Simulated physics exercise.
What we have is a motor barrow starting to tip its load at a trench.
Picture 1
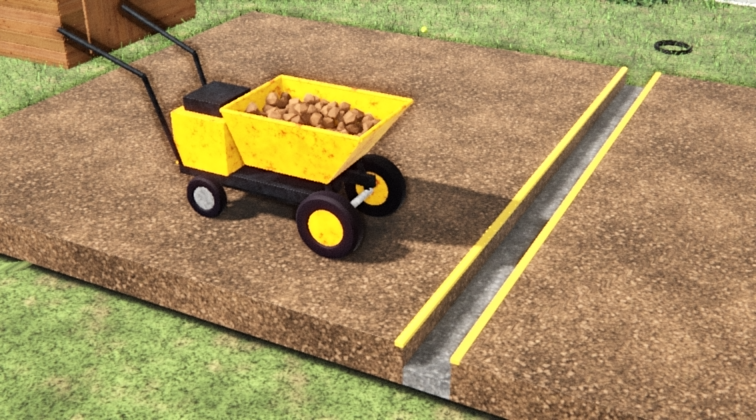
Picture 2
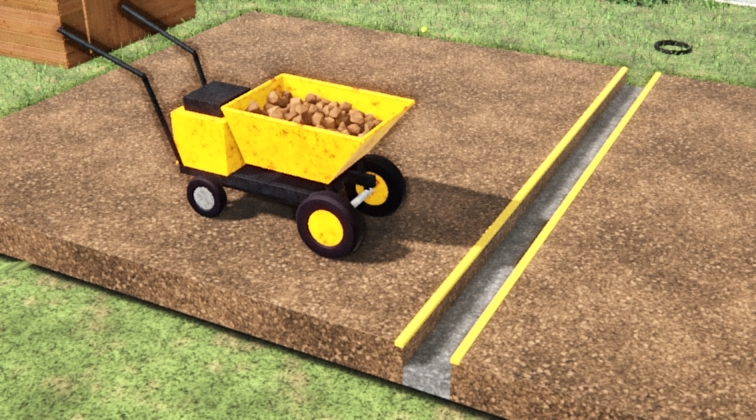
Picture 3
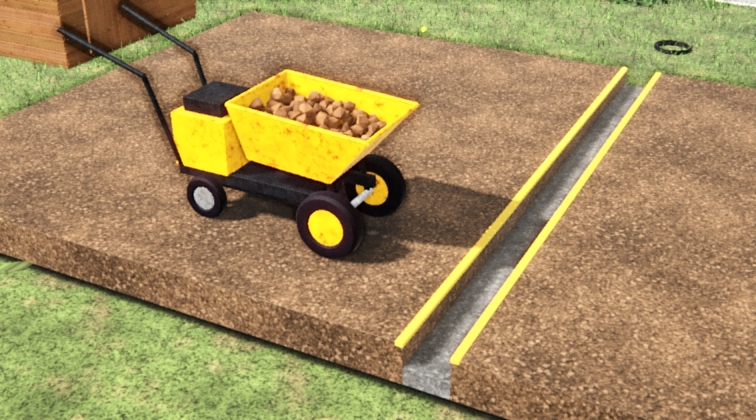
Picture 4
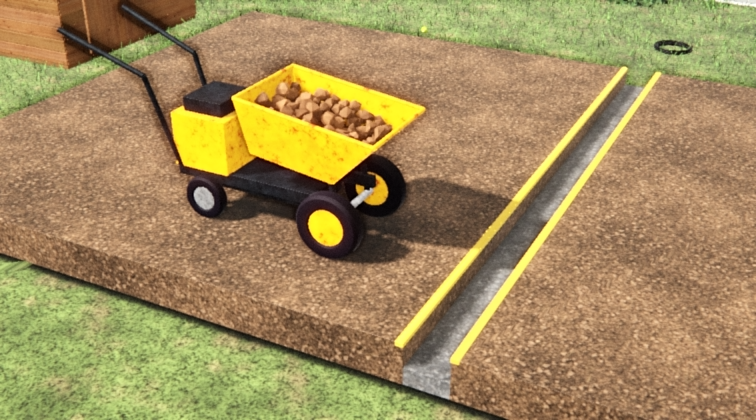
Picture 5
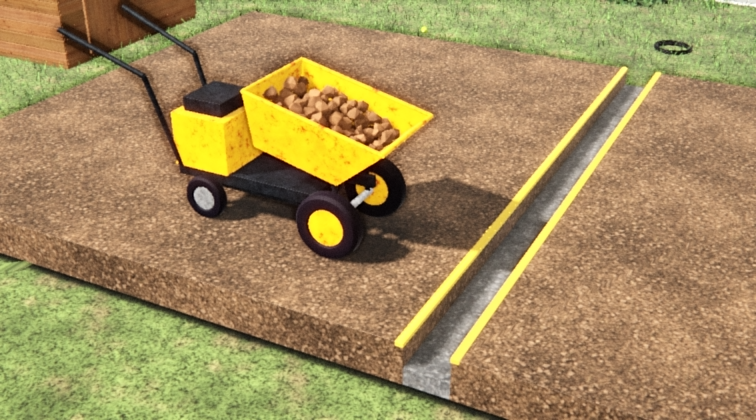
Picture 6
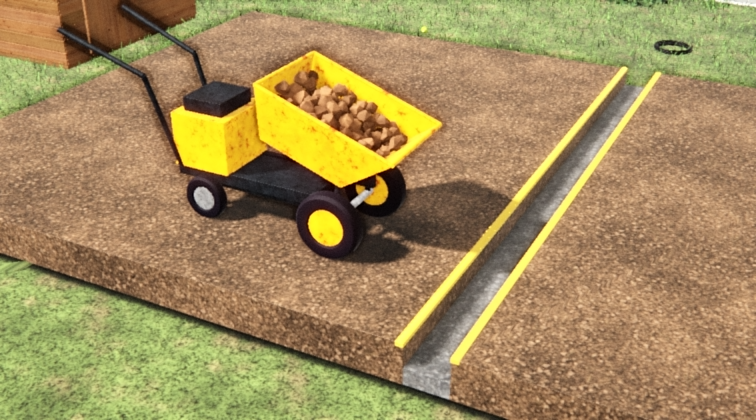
A yellow motor barrow with black handles and black tyres stands left of centre on a brown, speckled slab edged by grass, seen from above at an angle. Brown clods fill its skip, a narrow grey trench with yellow edges runs along its right, and a wooden box sits at upper left. The skip starts level, then slowly tilts forward to the right, its rear rising, while the wheels and camera stay still.
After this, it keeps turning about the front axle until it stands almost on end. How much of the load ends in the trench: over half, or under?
In the trench: Over half.
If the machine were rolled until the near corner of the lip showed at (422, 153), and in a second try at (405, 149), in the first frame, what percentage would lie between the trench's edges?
About 10 and 40 per cent.
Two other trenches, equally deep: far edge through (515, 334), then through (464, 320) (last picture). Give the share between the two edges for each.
In turn 80 and 40 in a hundred.
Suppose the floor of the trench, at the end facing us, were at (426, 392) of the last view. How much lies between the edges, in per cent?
Roughly 80 in a hundred.
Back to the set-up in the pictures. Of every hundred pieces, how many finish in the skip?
Close to 15 per cent.
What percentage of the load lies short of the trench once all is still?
Roughly 15 in a hundred.
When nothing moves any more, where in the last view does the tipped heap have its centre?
Around (485, 270).
Just after the last frame, skip tipped steeply; every one in the skip.
A moment on, skip tipped steeply; the larger part in the skip; about a tenth short of the trench; roughly a quarter in or heaped over the trench; just a few falling.
Further on, skip tipped right over; roughly a quarter in the skip; about a tenth short of the trench; roughly two thirds in or heaped over the trench; about a tenth beyond it.
When it is over, skip tipped right over; about a tenth in the skip; about a tenth short of the trench; roughly two thirds in or heaped over the trench; about a tenth beyond it.
